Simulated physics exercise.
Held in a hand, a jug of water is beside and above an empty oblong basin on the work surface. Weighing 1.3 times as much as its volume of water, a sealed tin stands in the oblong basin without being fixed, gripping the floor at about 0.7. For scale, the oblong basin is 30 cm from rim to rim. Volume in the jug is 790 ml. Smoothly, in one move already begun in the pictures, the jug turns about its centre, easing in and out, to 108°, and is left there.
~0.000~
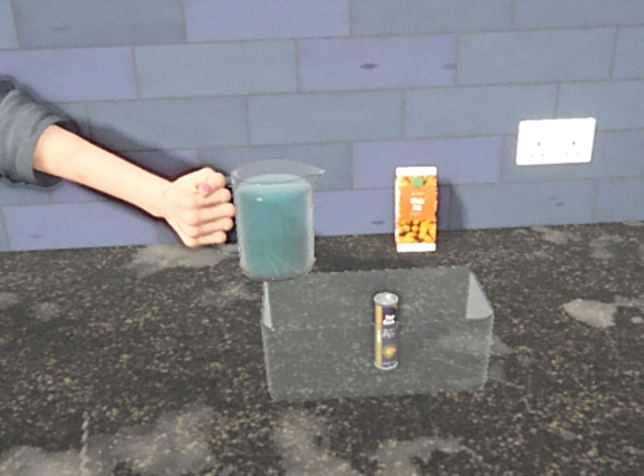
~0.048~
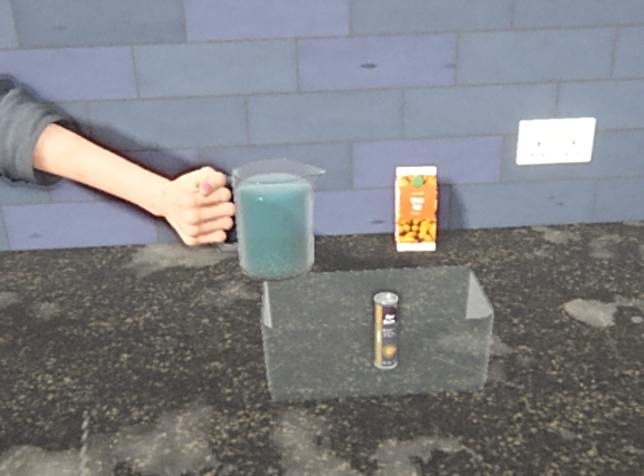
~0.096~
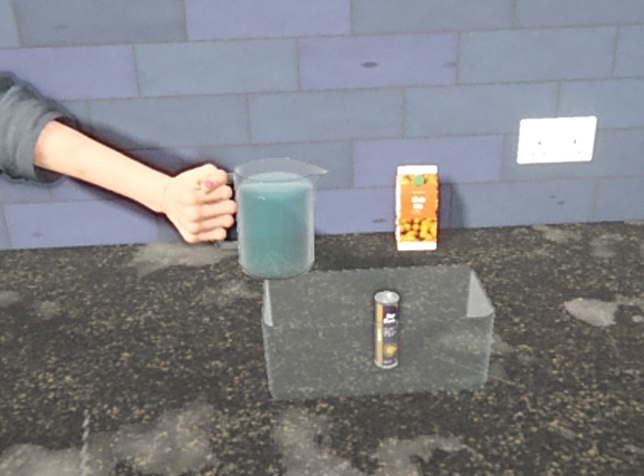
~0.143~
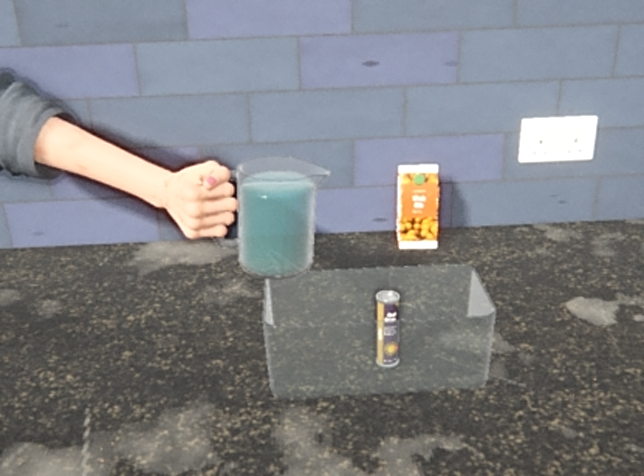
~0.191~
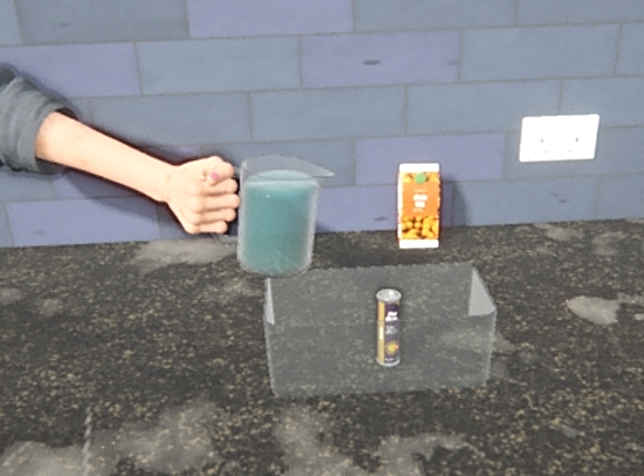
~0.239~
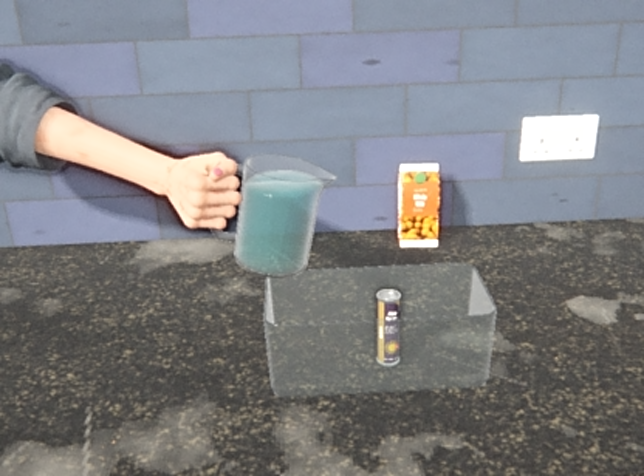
The video shows a hand gripping a jug of blue-green liquid beside and above an empty, clear oblong basin with a small tin, a carton standing behind, as the hand slowly tilts the jug slightly to the right.
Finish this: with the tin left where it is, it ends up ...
It ends up knocked over.
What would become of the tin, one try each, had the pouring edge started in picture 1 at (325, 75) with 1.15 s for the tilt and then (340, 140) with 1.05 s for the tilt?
Trial 1 - tin stays standing; trial 2 - tin stays standing.
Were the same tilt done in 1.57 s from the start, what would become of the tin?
Then the tin tumbles.
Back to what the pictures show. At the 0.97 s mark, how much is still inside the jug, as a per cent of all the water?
32 per cent or so.
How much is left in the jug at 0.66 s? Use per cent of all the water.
I'd put it near 84 percent.
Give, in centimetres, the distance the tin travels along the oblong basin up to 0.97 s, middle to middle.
Around 0 centimetres.
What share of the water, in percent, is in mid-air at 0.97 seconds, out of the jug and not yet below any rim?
Near 16 per cent, I'd say.
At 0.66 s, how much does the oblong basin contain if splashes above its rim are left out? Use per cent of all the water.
Around 3%.
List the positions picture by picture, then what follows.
Tilt 0°; pouring edge (325, 170); surface from (236, 187) to (311, 183); the oblong basin's rim runs from (263, 303) to (482, 292); the tin's top is at (386, 302), in the first frame.
Tilt 0°; pouring edge (326, 170); surface from (236, 186) to (312, 182), in the second frame.
Tilt 2°; pouring edge (328, 170); surface from (238, 184) to (313, 182), in the third frame.
Tilt 4°; pouring edge (331, 171); surface from (240, 183) to (315, 181), in the fourth frame.
Tilt 7°; pouring edge (334, 173); surface from (243, 183) to (319, 181), in the fifth frame.
Tilt 11°; pouring edge (337, 176); surface from (245, 184) to (324, 181), in the sixth frame.
Then, 0.66 s in, the tilt is 67° and 84 per cent is still to pour; the tin stands where it began.
Then, 0.97 s in, the tilt is 102° and 32 per cent is still to pour; the tin stands where it began.
Then, 1.30 s in, the tilt is 108° and 3 per cent is still to pour; the tin lies on its side.
Then, 1.65 s in, the tilt is 108° and 0 per cent is still to pour; the tin lies on its side.
Finally, the tin lies on its side.
